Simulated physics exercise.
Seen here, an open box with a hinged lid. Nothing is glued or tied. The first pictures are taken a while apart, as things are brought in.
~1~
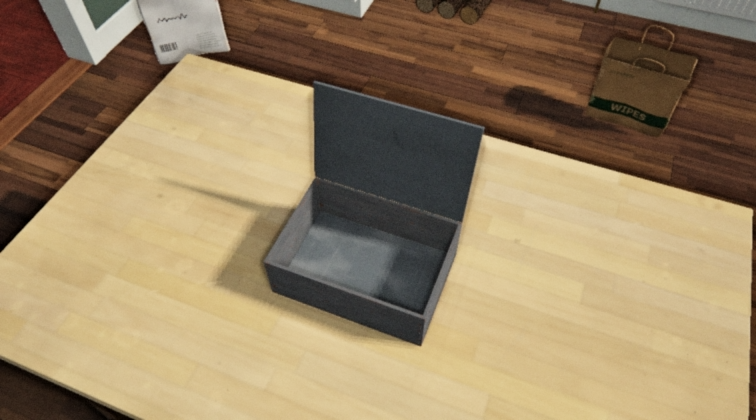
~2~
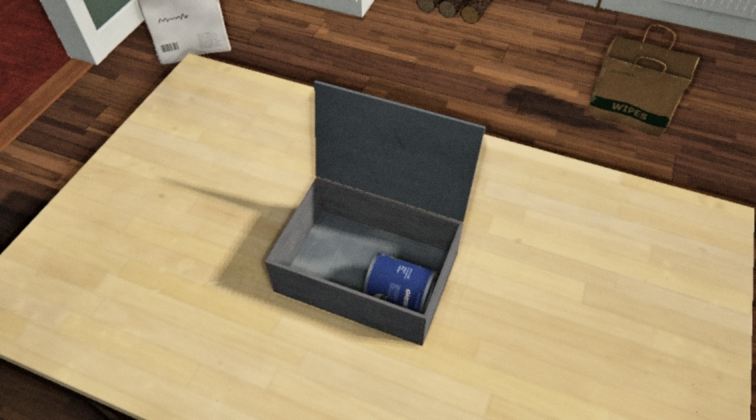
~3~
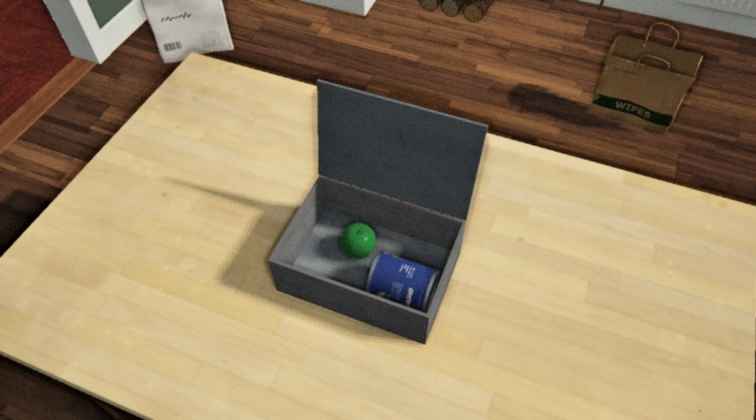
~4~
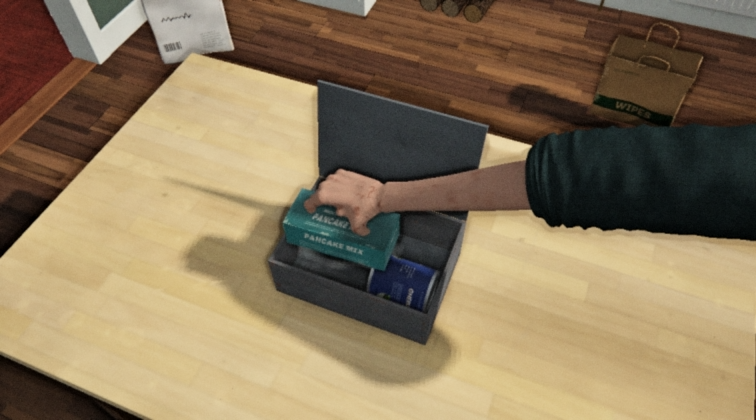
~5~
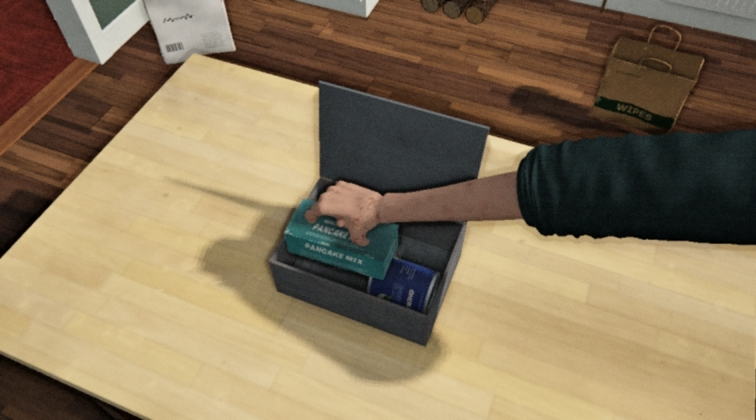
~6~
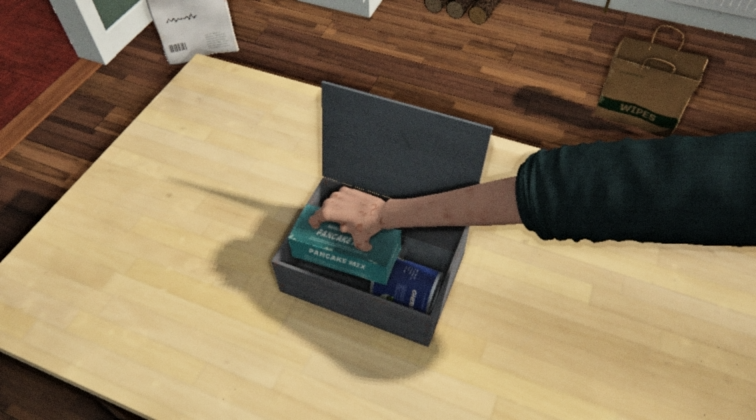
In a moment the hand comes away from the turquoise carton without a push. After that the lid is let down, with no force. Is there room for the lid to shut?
In the end the lid stays ajar.
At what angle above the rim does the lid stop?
About 30°.
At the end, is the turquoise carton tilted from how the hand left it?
It ends up tilted.
Then, 0.50 s past the last view, turquoise carton rocked 35° from its first pose near (347, 254); green apple displaced a little.
Then, 1.30 s past the last view, lid 78° above the rim; turquoise carton rocked 37° from its first pose near (351, 250); green apple displaced a little.
Then, 1.70 s past the last view, lid 50° above the rim; turquoise carton rocked 37° from its first pose near (351, 250); green apple displaced about its own width.
Then, 3.40 s past the last view, lid 30° above the rim; turquoise carton rocked 38° from its first pose near (353, 251); green apple displaced about its own width.
Finally, lid 31° above the rim; down or leaning hard in the box, turquoise carton; moved from the start, green apple; blue tin still in place. Final places as the last picture's camera would see them, turquoise carton near (353, 250).
